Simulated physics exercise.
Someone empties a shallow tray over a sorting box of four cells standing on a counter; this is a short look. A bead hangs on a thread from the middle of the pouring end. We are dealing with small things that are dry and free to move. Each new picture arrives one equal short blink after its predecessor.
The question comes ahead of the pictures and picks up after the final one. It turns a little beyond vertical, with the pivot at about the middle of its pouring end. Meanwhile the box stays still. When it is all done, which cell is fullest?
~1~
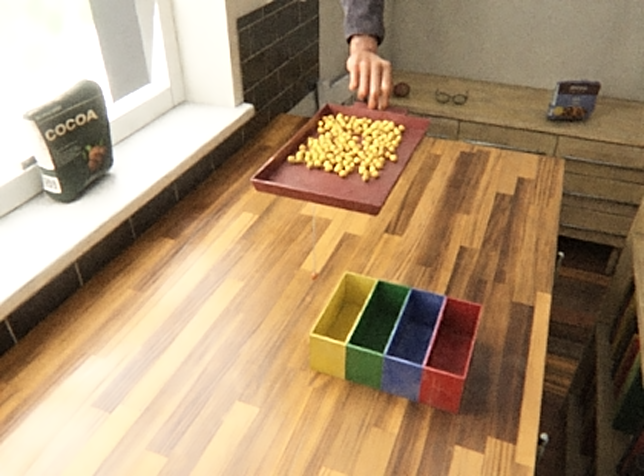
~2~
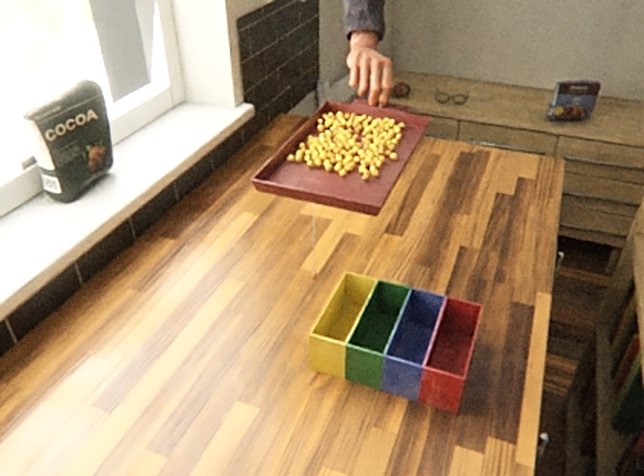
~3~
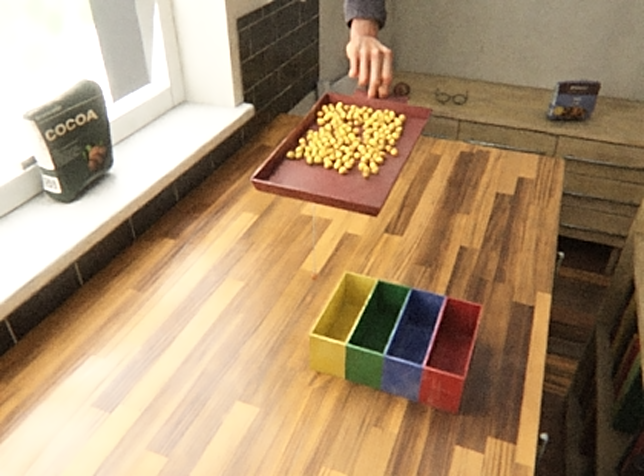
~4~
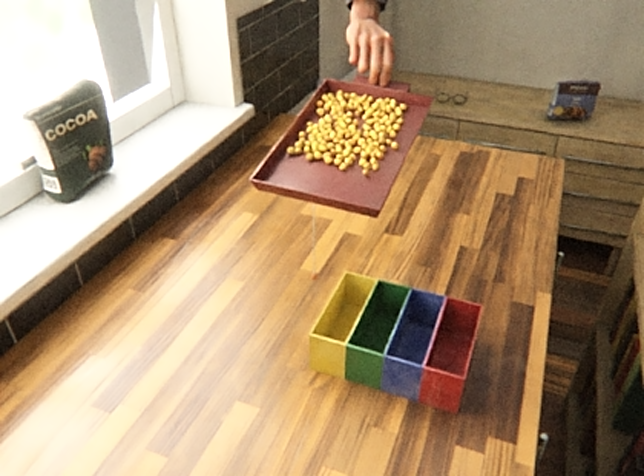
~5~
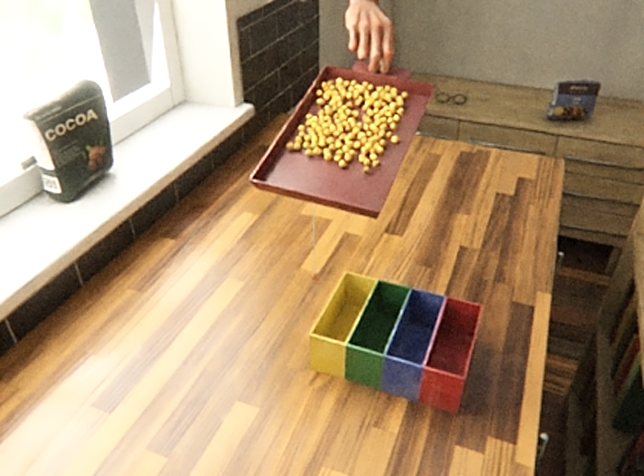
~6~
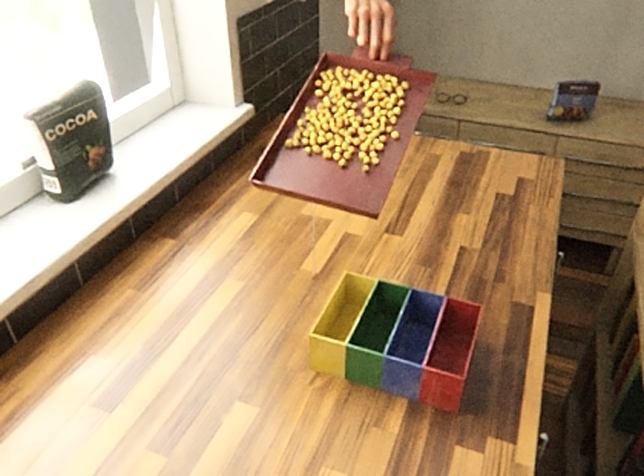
Fullest: The yellow cell.
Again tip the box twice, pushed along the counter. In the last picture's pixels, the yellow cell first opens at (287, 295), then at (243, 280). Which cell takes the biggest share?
First the blue one, then the red cell.
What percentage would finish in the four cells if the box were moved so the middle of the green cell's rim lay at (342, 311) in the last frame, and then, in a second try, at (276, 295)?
First case 80 in a hundred, second case 70 in a hundred.
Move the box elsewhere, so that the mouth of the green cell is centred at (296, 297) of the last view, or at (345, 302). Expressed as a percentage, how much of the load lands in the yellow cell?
About 0% on the first try and 20% on the second.
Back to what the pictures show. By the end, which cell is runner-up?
That's green.
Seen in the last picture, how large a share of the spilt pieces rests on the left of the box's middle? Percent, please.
Looks to be around 100 per cent of the spill.
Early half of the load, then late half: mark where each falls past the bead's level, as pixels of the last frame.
It passes near (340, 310) first and then near (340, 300).
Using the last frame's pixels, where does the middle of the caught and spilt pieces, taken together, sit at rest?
Resting centre, last picture - approx. (335, 350).
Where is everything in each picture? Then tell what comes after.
Corners of the pouring end at (256, 178) and (378, 203), level; middle of the load at (352, 144), puffed corn balls; bead on its thread at (314, 276); yellow cell at (327, 353); green cell at (364, 364); blue cell at (402, 375); red cell at (441, 387), in the first picture.
Corners of the pouring end at (256, 178) and (378, 204), level; middle of the load at (352, 142), in the second picture.
Corners of the pouring end at (255, 178) and (378, 205), tipped barely, lowest at the right corner; middle of the load at (352, 137), in the third picture.
Corners of the pouring end at (255, 178) and (378, 206), tipped a little, lowest at the right corner; middle of the load at (352, 129), in the fourth picture.
Corners of the pouring end at (254, 178) and (377, 208), tipped a little, lowest at the right corner; middle of the load at (352, 121), in the fifth picture.
Corners of the pouring end at (254, 178) and (377, 210), tipped clearly, lowest at the right corner; middle of the load at (352, 114); yellow cell at (327, 353); green cell at (364, 364); blue cell at (402, 375); red cell at (441, 387), in the sixth picture.
Soon after the last picture, tray tipped steeply; most on the tray; a stray few in the green cell; a stray few in the yellow cell; about a quarter falling or outside the box.
A little later, tray tipped past a quarter turn; about a quarter on the tray; about a quarter in the yellow cell; a small part in the green cell; a stray few in the blue cell; about a third falling or outside the box.
Later still, tray tipped past a quarter turn; about a third in the yellow cell; about a quarter in the green cell; a stray few in the blue cell; about a third falling or outside the box.
At rest, tray tipped past a quarter turn; about a third in the yellow cell; about a quarter in the green cell; a stray few in the blue cell; none in the red cell; about a third outside the box.
